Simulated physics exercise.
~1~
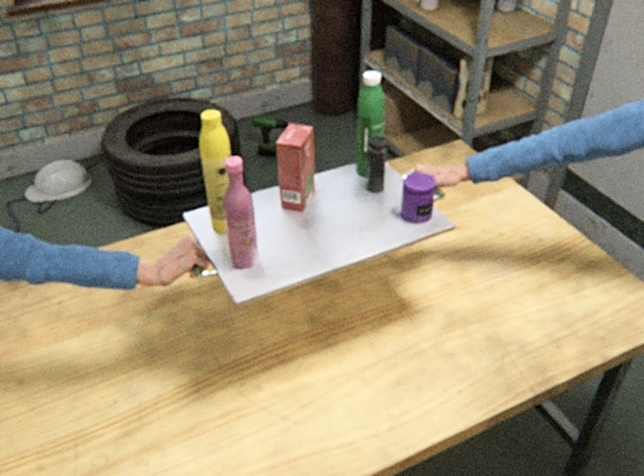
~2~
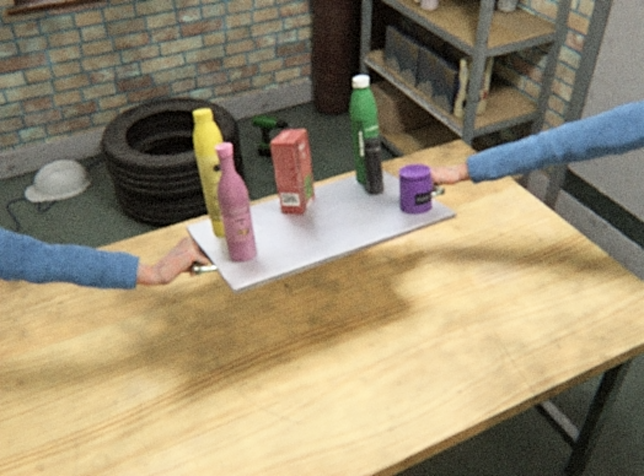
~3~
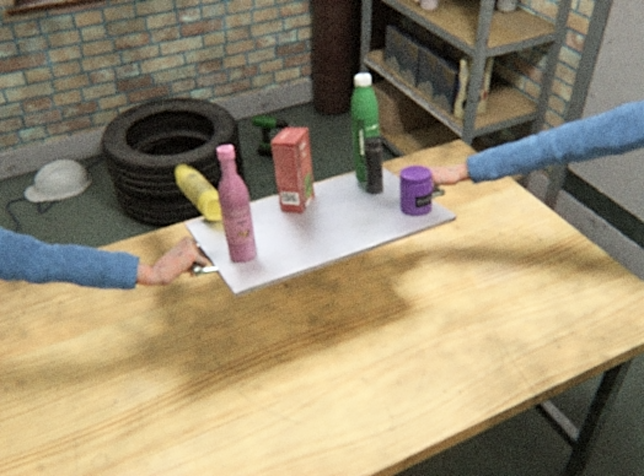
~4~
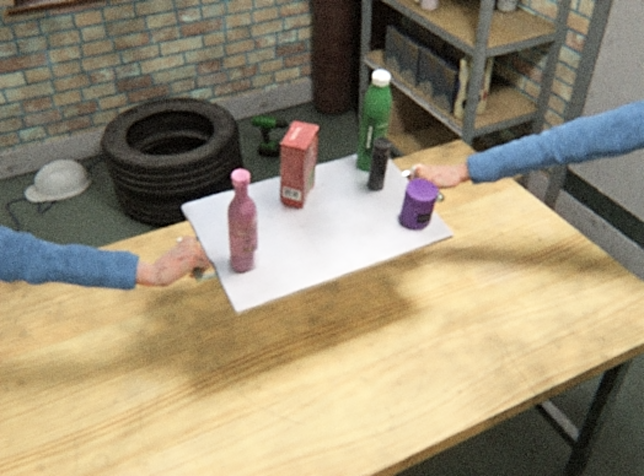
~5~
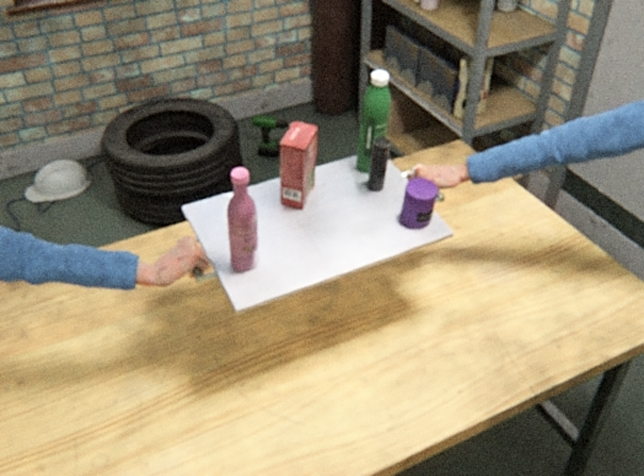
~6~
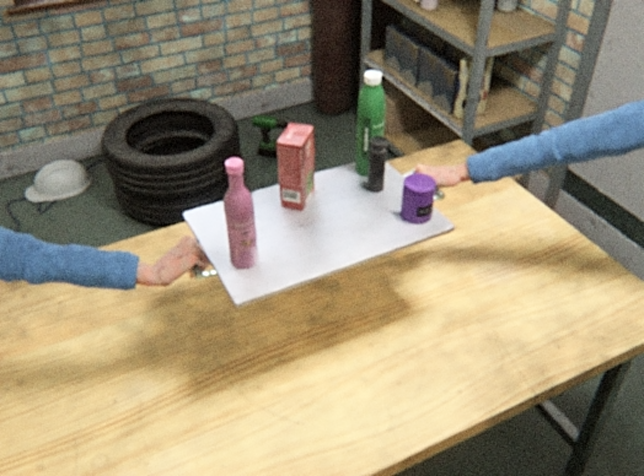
Two hands tilting a rimless tray away, the yellow bottle toppling off the far side, then tilting it back, five items still standing.
